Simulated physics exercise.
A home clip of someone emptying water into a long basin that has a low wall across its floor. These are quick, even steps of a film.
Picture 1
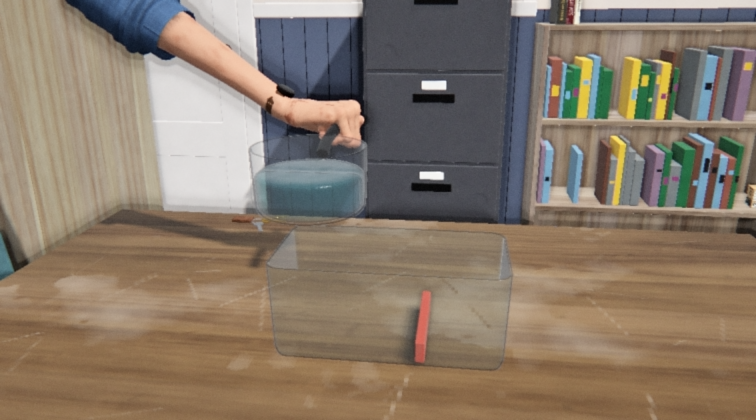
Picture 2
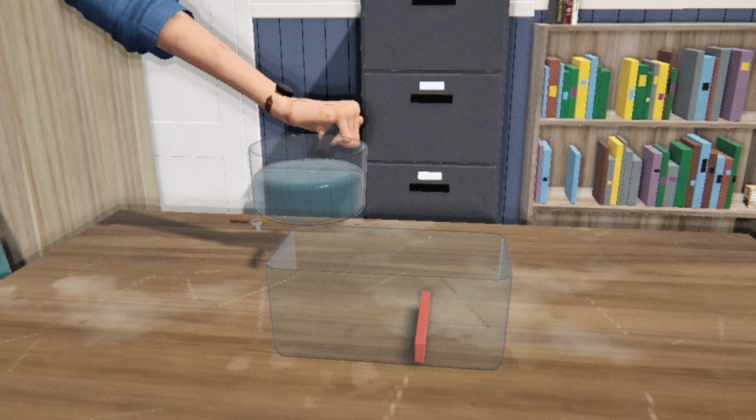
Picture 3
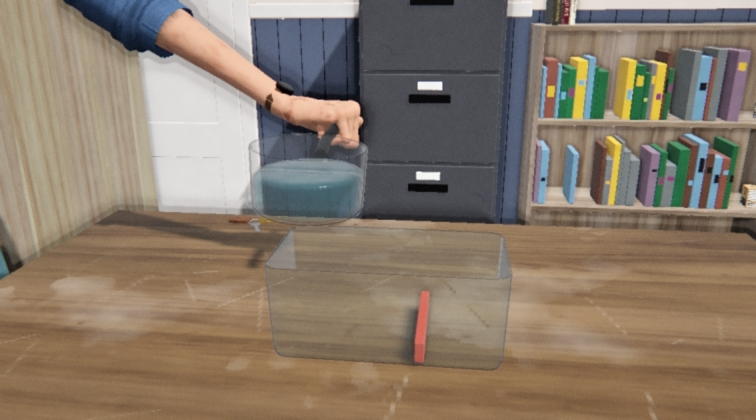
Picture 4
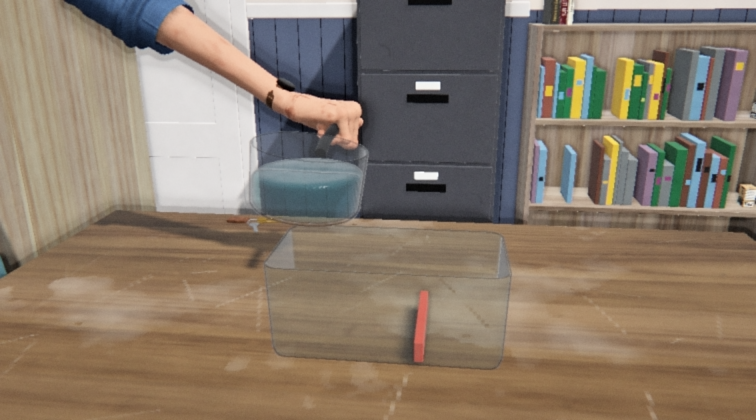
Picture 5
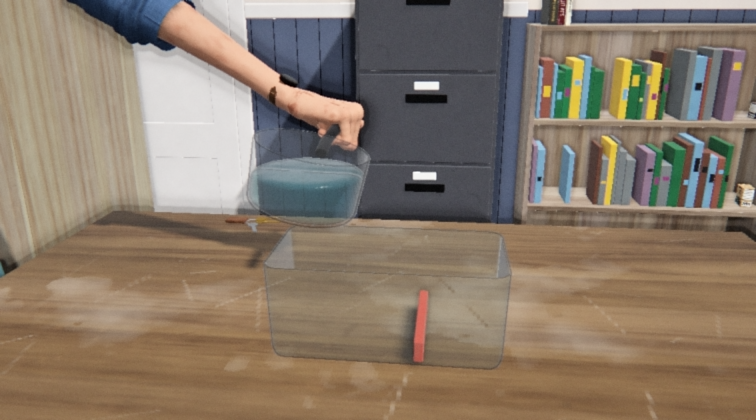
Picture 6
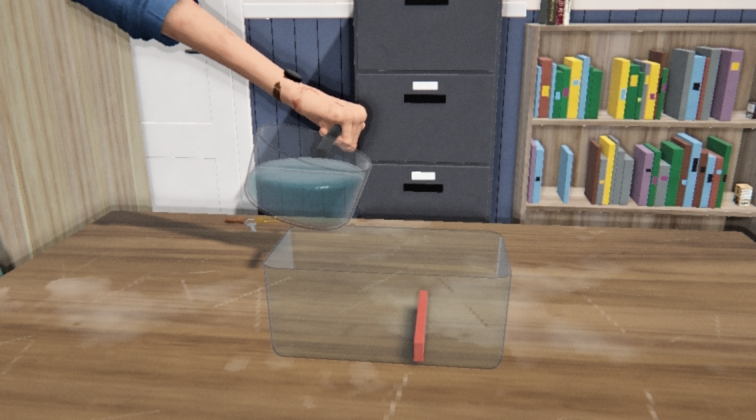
A hand held a clear container of blue-green water above a long see-through basin with a low red wall inside, then slowly tilted it a little to the right while the basin stayed still.
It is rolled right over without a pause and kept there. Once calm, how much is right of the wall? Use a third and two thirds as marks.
It comes to less than a third.
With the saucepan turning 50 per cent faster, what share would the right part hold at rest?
About 20 per cent.
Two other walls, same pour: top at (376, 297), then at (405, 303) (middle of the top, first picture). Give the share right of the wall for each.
About 70 and 35 per cent.
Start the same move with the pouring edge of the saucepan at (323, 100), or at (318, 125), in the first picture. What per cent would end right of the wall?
First some 20, then 20 per cent.
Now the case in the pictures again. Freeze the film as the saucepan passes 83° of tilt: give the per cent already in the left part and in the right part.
Left about 20, right about 0.
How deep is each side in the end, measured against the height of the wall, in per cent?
Near 80 on the left, 40 on the right.
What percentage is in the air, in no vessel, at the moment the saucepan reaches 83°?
It comes to 30 per cent or so.
A moment on, the saucepan is tipped on its side and 50 per cent is still to pour, 21 is left of the wall and 0 right of it.
Next, the saucepan is tipped right over and 7 per cent is still to pour, 76 is left of the wall and 13 right of it.
Then the saucepan is tipped right over and 0 per cent is still to pour, 81 is left of the wall and 18 right of it.
Later the saucepan is tipped right over and 0 per cent is still to pour, 79 is left of the wall and 20 right of it.
At rest 79 per cent lies left of the wall, 20 right of it and 1 outside.
